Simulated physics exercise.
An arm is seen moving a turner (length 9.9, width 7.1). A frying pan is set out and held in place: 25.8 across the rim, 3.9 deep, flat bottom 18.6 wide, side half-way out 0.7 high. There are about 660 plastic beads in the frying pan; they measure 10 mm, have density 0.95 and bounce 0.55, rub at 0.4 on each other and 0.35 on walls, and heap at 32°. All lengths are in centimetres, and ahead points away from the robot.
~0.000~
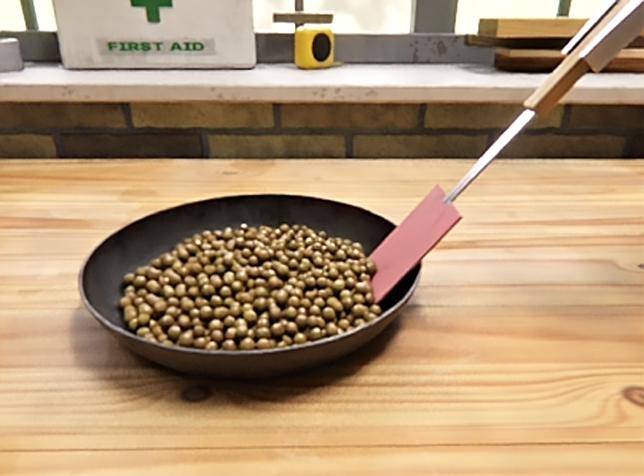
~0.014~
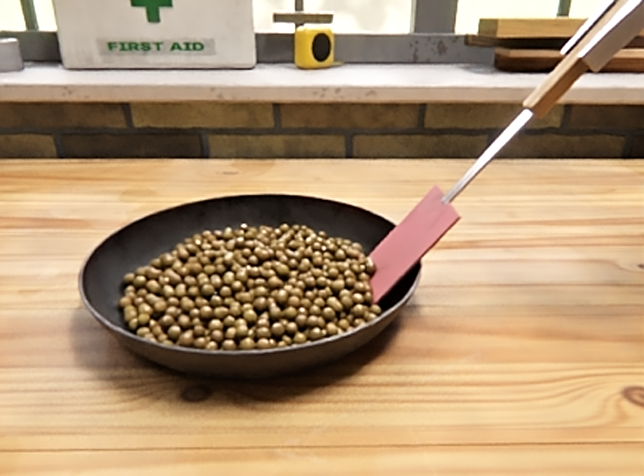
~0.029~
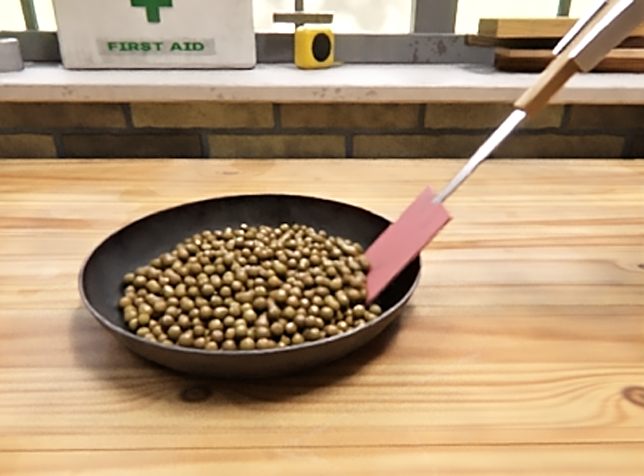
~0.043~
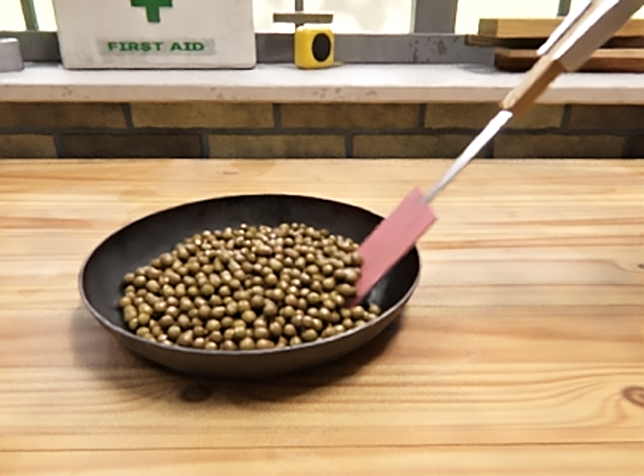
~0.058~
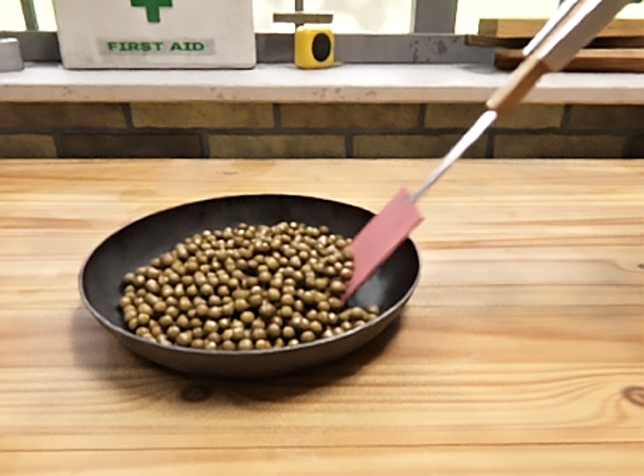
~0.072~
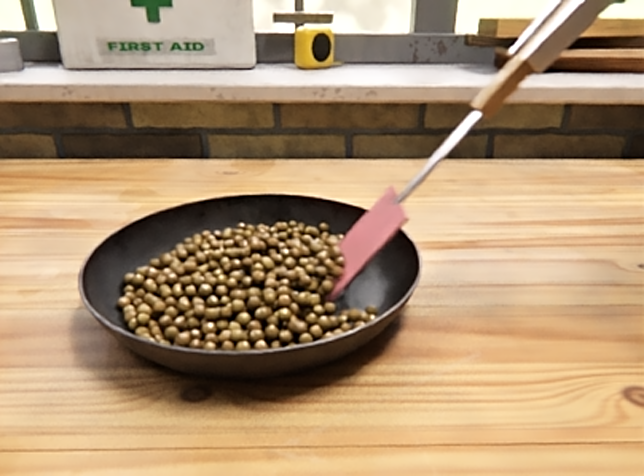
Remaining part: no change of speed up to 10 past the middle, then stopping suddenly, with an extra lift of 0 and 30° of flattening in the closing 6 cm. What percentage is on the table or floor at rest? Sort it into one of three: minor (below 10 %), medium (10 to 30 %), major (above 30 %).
Minor, below 10 %.
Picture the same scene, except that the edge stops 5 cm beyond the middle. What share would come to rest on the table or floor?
Estimate: Approx. 0 %.
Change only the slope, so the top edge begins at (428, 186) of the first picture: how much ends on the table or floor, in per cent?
About 10 per cent.
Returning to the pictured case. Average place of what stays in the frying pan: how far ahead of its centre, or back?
The balance point lies close to 4.0 cm ahead.
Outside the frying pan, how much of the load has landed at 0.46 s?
Some 5 per cent of the load.
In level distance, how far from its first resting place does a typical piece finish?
The answer is about 3 cm.
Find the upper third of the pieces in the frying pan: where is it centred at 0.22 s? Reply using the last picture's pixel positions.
(178, 265).
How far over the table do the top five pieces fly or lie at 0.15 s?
About 4 cm.
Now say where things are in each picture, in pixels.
In the first picture, turner top edge at (449, 199), sloping 52°; upper third of the load around (261, 273), from x 125 to 375, top at y 230; 664 in the frying pan.
In the second picture, turner top edge at (448, 199), sloping 52°; upper third of the load around (261, 272), from x 125 to 375, top at y 230.
In the third picture, turner top edge at (440, 200), sloping 52°; upper third of the load around (269, 271), from x 125 to 375, top at y 230.
In the fourth picture, turner top edge at (427, 200), sloping 52°; upper third of the load around (272, 270), from x 125 to 375, top at y 230.
In the fifth picture, turner top edge at (414, 200), sloping 52°; upper third of the load around (269, 269), from x 125 to 375, top at y 225.
In the sixth picture, turner top edge at (400, 200), sloping 52°; upper third of the load around (272, 268), from x 125 to 370, top at y 225; 664 in the frying pan.
After 0.15 s, sloping 52°, highest piece 4 above the table; 664 in the frying pan.
After 0.22 s, sloping 43°, highest piece 5 above the table; 664 in the frying pan.
After 0.46 s, sloping 22°, highest piece 5 above the table; 631 in the frying pan, 30 on the table or floor, 3 on the blade or in flight.
After 1.51 s, sloping 22°, highest piece 5 above the table; 630 in the frying pan, 34 on the table or floor.
At rest, 630 in the frying pan, 34 on the table or floor. That is 5 % on the table or floor.
